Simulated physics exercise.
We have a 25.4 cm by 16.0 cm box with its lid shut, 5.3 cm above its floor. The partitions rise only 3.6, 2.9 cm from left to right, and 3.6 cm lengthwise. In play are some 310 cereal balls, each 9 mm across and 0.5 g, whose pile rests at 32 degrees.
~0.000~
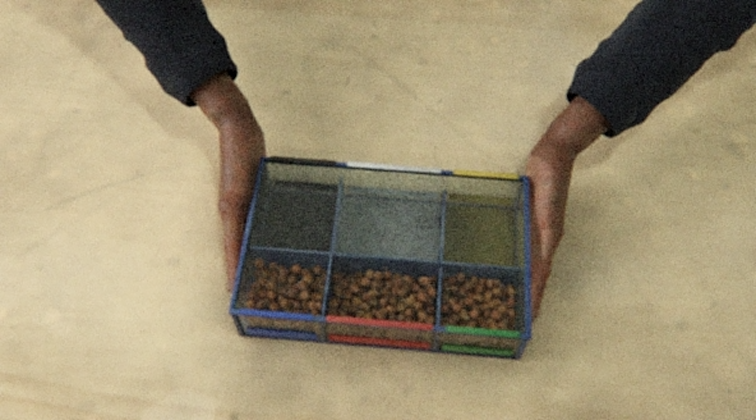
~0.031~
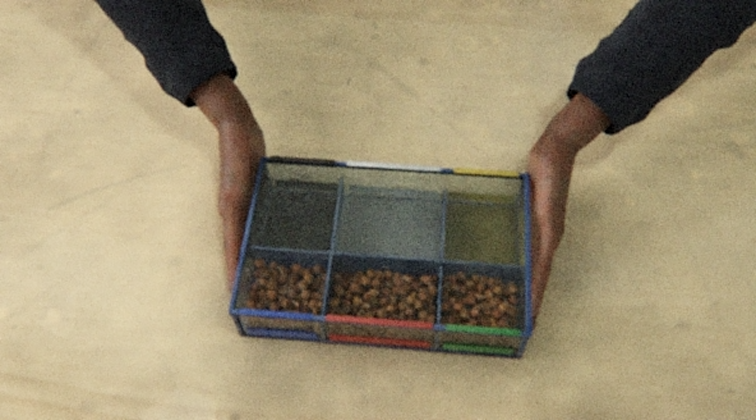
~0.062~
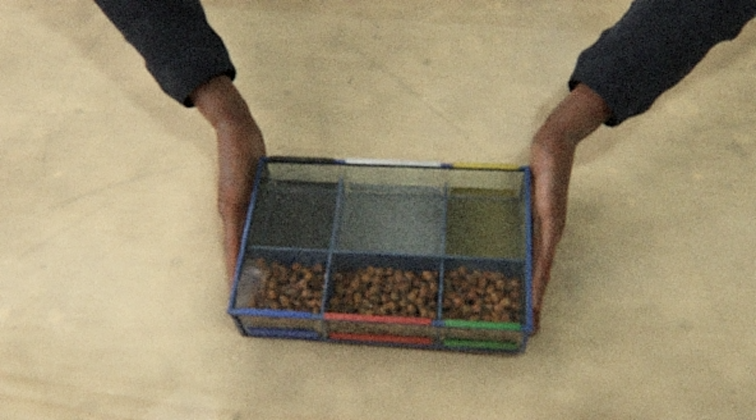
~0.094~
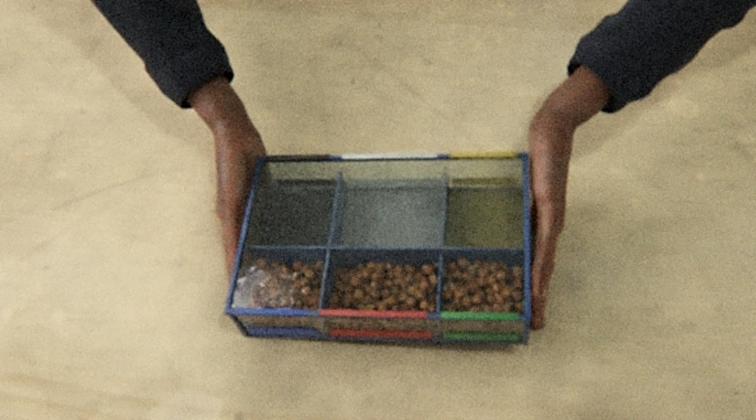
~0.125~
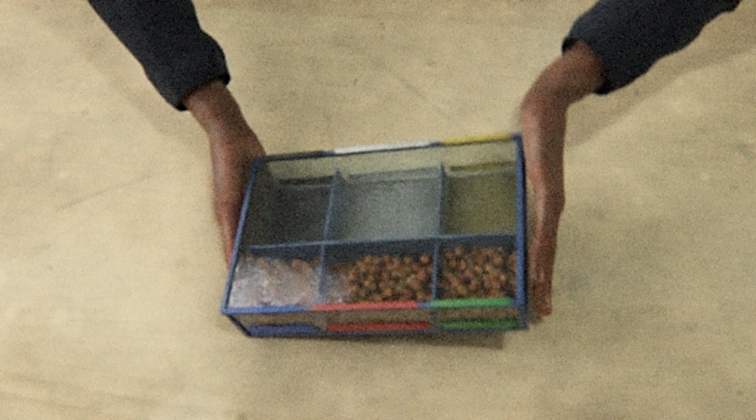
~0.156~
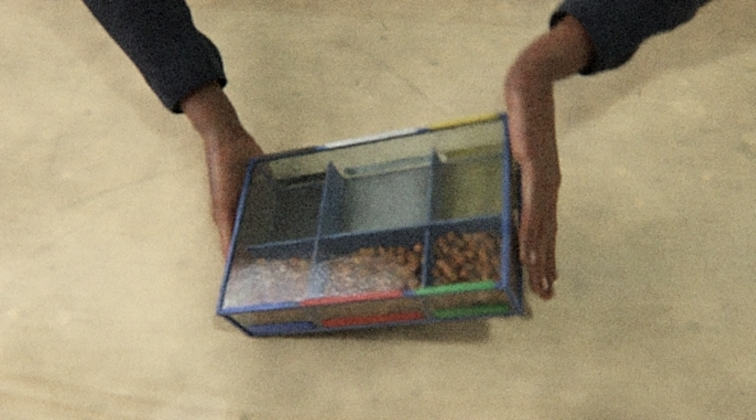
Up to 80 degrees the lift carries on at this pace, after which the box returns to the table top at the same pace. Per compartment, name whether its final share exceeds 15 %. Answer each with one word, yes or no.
Red compartment: Yes. Blue compartment: Yes. Green compartment: No. Yellow compartment: No. White compartment: No. Black compartment: No.
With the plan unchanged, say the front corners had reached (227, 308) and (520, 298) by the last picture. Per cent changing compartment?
Some 35 %.
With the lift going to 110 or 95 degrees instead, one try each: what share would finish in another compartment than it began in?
Close to 55 in a hundred first, and 45 in a hundred second.
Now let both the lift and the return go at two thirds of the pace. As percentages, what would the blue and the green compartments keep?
Then: Blue 40, green 10.
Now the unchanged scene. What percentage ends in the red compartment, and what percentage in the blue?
In the red compartment 45 percent, in the blue 40 percent.
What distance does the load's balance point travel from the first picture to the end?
It moves around 6.0 centimetres.
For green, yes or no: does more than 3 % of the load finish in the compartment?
Green: It does.
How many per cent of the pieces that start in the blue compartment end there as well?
About 100 in a hundred.
After 0.50 s, tilt 79 degrees; red 40 %, blue 30 %, green 25 %.
After 0.73 s, tilt 32 degrees; red 50 %, blue 40 %, green 10 %, black 5 %.
Then, at 1.08 s, tilt 0 degrees; red 45 %, blue 40 %, green 10 %, black 5 %.
At rest (1.5 s), red 45 %, blue 40 %, green 10 %, yellow 0 %, white 0 %, black 5 %.
